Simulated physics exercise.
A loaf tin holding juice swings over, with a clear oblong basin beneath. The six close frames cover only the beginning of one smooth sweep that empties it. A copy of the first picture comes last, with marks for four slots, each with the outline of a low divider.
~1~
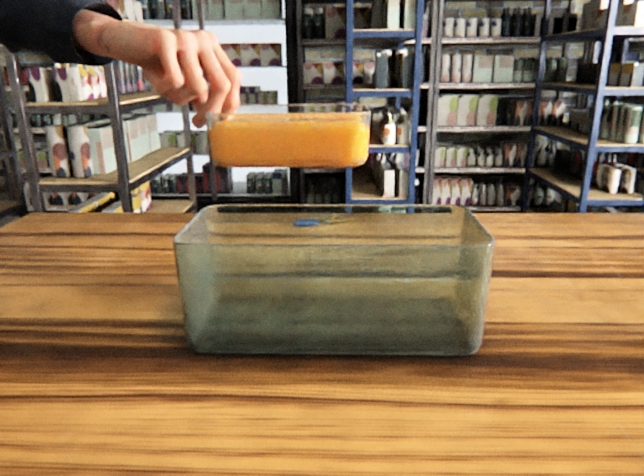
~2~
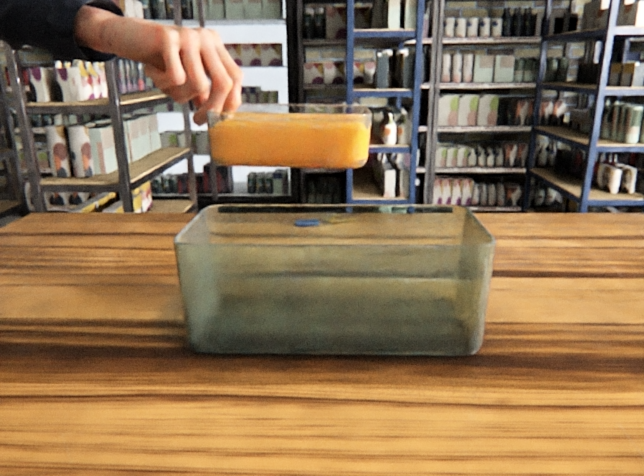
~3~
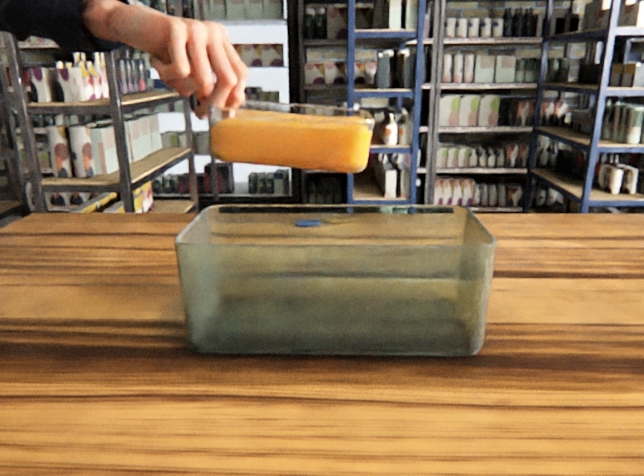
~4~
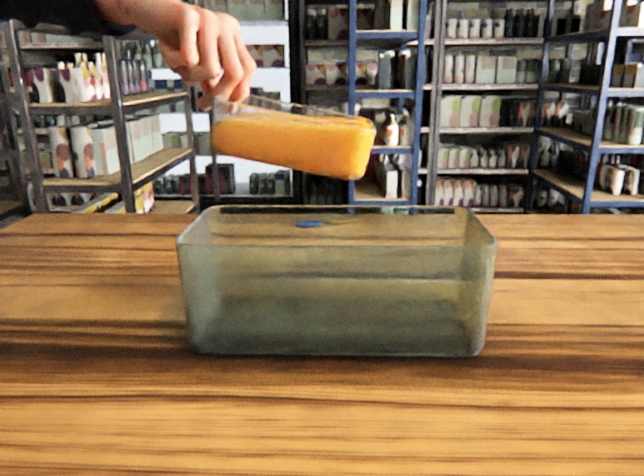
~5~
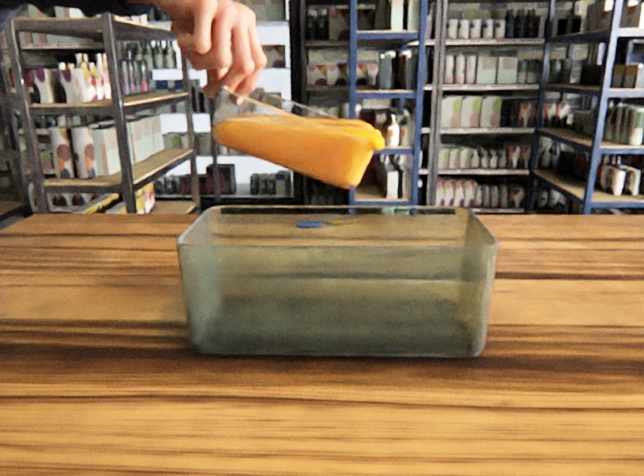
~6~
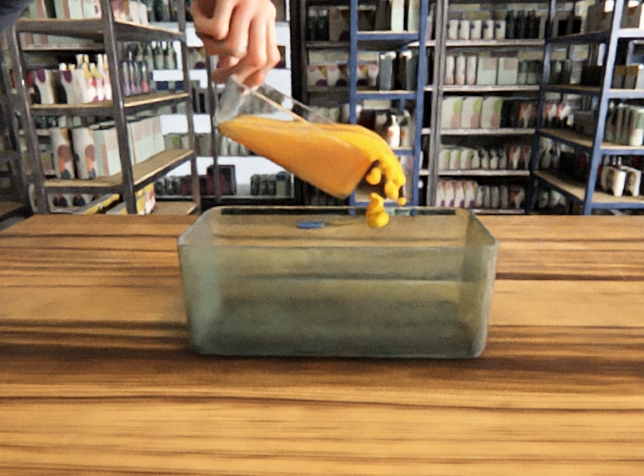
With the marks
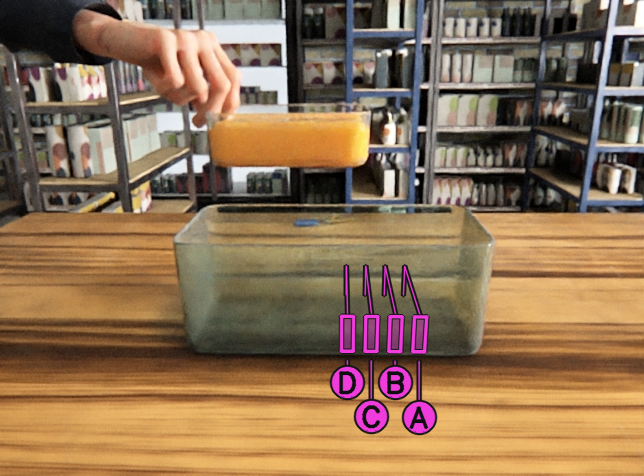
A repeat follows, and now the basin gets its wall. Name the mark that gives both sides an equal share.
The answer is place A.
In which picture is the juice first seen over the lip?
Picture 5.
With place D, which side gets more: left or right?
More ends on the right.
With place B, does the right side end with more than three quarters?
No.
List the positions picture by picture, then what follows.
Upright, lip at (365, 108); basin from (188, 347) to (480, 350); nothing has left yet.
Upright, lip at (366, 109); nothing has left yet.
Tipped about 5°, lip at (368, 115); nothing has left yet.
Tipped about 11°, lip at (371, 124); nothing has left yet.
Tipped about 20°, lip at (371, 136); juice is over the lip, down to (378, 144).
Tipped about 30°, lip at (370, 149); juice is over the lip, down to (371, 220).
On the marked copy, A at (419, 361); B at (395, 360); C at (371, 360); D at (347, 360).
For place A, about 52 % ends left of the wall and 46 % right of it.
For place B, about 31 % ends left of the wall and 67 % right of it; 3 % is lost outside.
For place C, about 23 % ends left of the wall and 75 % right of it.
For place D, about 16 % ends left of the wall and 82 % right of it.
